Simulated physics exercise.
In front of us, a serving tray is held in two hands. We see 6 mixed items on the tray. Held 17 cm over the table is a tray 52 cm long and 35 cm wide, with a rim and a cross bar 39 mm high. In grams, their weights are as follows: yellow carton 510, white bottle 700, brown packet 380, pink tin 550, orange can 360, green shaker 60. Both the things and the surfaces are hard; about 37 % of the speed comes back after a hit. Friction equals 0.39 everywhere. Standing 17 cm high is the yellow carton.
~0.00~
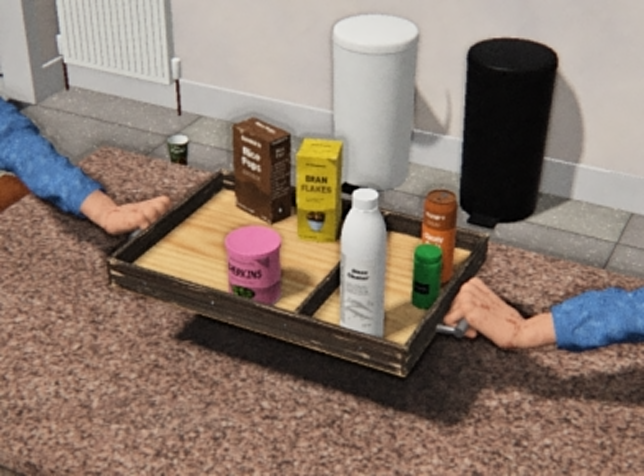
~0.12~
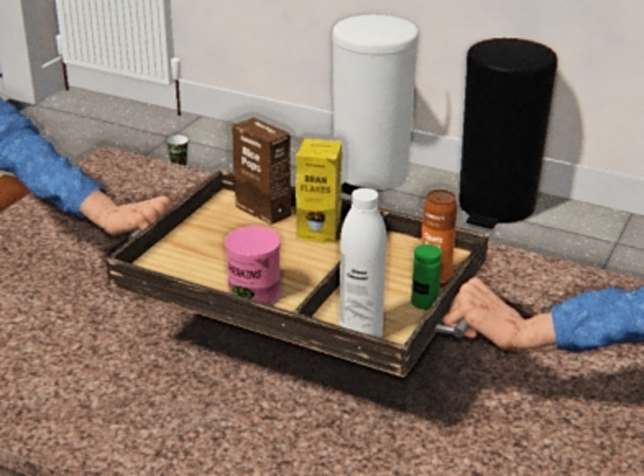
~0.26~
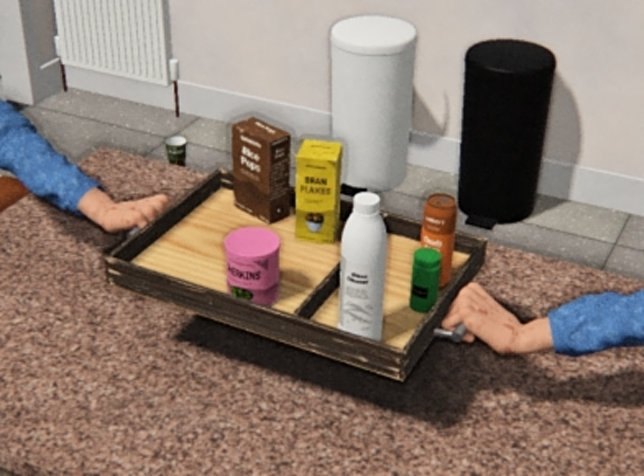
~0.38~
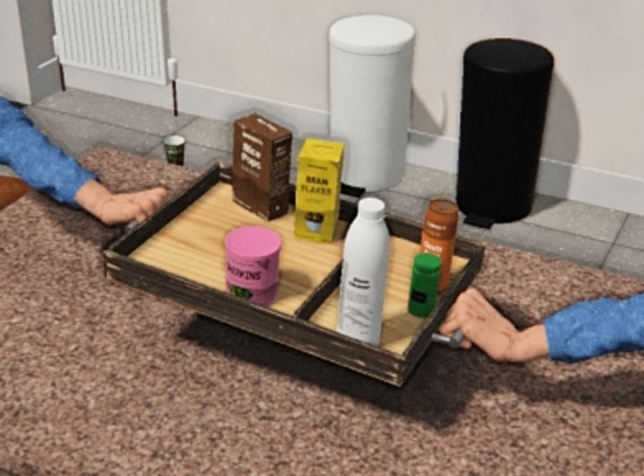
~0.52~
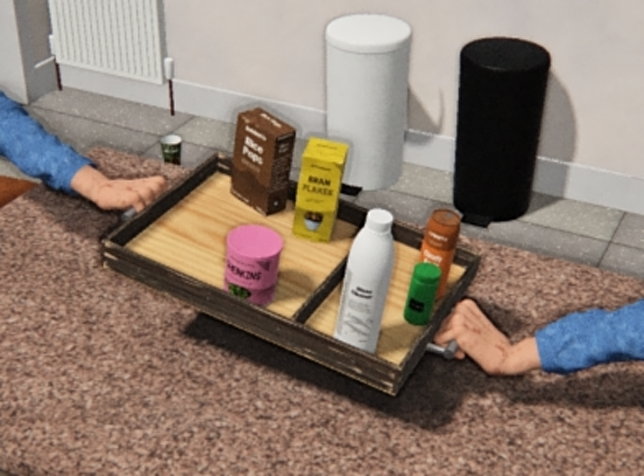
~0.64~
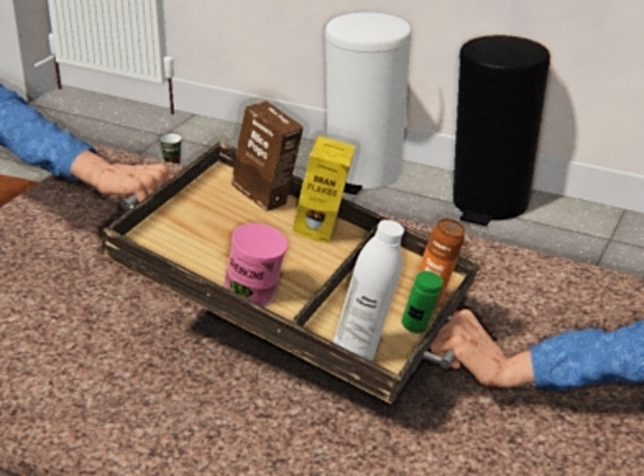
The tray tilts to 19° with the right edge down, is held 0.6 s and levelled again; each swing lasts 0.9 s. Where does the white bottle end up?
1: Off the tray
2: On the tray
(1) Off the tray.
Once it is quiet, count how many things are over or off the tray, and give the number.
That comes to 2.
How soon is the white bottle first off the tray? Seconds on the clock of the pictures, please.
1.2 s or so.
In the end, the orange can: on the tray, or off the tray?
Orange can: Goes out of bounds.
By 1.44 s, tray tilted 19°, right edge down; white bottle and orange can now off the tray.
By 1.94 s, tray tilted 14°, right edge down.
When it is over (3.0 s), off the tray, white bottle and orange can; the other 4 within 5 cm of the start.
